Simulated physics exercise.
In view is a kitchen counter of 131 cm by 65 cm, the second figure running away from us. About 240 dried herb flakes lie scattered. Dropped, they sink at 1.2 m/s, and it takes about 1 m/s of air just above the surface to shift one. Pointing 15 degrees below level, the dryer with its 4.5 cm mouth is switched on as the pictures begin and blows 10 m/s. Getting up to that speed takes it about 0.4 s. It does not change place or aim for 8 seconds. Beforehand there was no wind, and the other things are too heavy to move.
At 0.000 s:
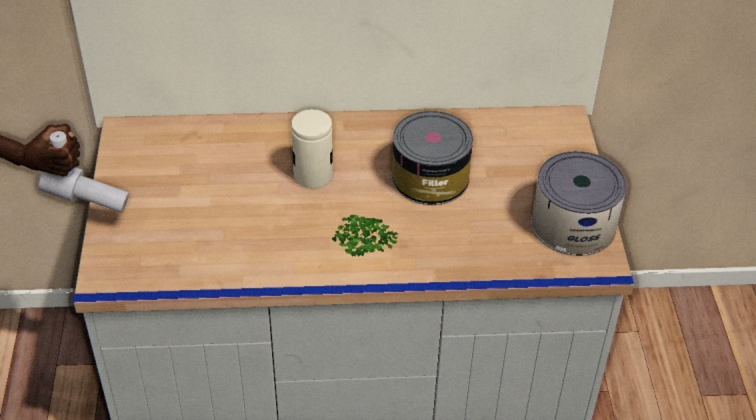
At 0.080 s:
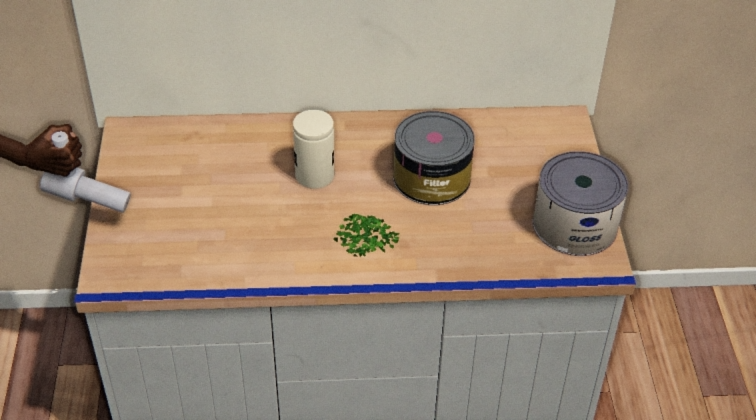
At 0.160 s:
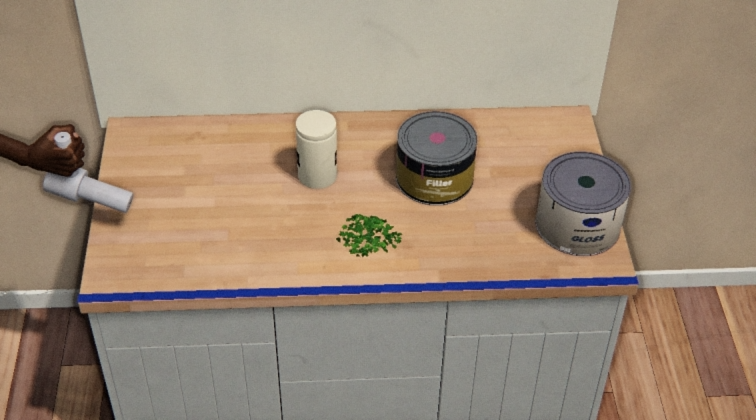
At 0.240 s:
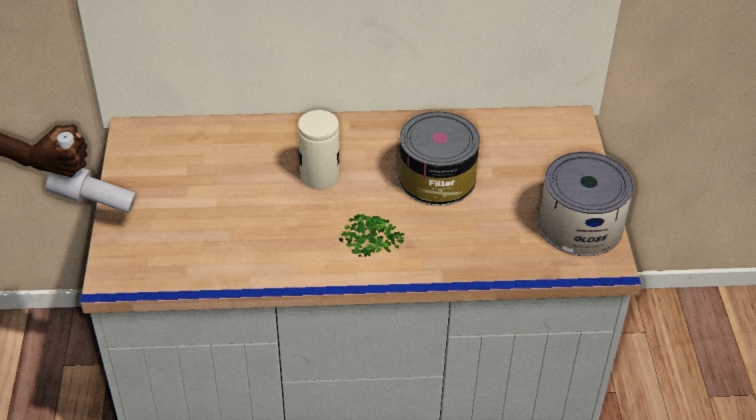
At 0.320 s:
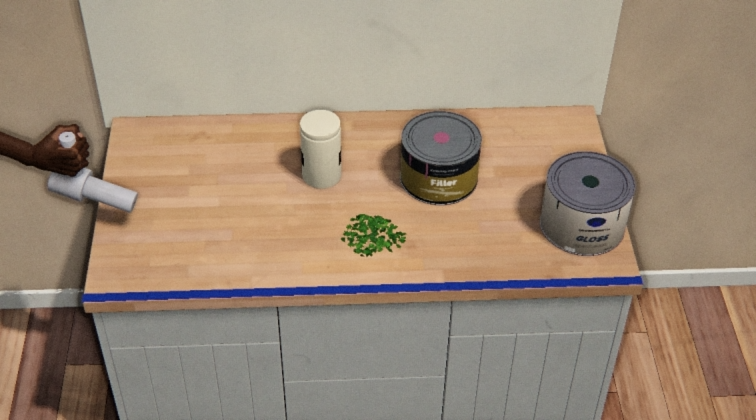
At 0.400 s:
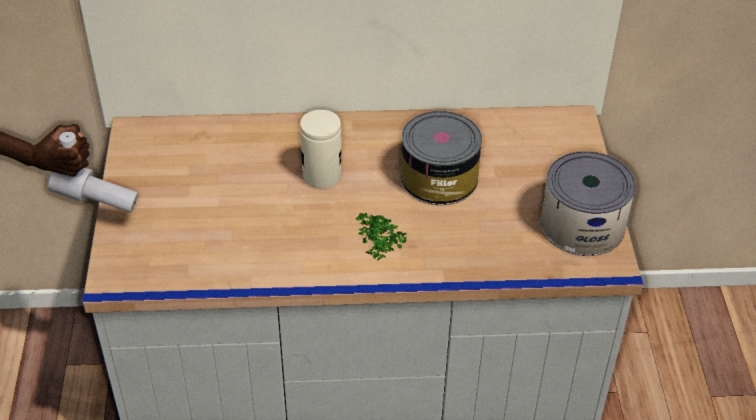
A hand held a white dryer at the left of a wooden counter with a jar and two tins, and the scattered green herb flakes lay still before some on the left shifted rightward.
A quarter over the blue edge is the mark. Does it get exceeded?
No, it is not passed.
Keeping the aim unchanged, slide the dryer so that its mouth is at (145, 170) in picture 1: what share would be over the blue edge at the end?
Then the share would be close to 80 percent.
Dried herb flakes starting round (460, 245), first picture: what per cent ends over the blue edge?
Roughly 10 per cent.
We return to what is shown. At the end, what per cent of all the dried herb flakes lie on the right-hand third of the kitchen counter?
40 %.
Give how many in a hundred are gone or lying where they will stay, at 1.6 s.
Roughly 40 per cent of them.
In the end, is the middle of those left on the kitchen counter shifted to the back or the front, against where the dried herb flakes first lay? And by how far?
It has shifted to the far side, by around 15 cm.
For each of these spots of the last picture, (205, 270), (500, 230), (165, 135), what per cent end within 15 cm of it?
I would say some 0 %, 10 % and 0 % respectively.
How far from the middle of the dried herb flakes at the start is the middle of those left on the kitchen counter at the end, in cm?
Roughly 50 cm.
After 1.6 s, 5 % are over the blue edge; the middle of those still in play is near (540, 211); 39 % have settled or left.
After 2.6 s, 5 % are over the blue edge; the middle of those still in play is near (556, 191); 52 % have settled or left.
After 4.4 s, 5 % are over the blue edge; the middle of those still in play is near (557, 192); 62 % have settled or left.
After 8.0 s, at the end, 6 % are over the blue edge; the middle of those still in play is near (563, 188).
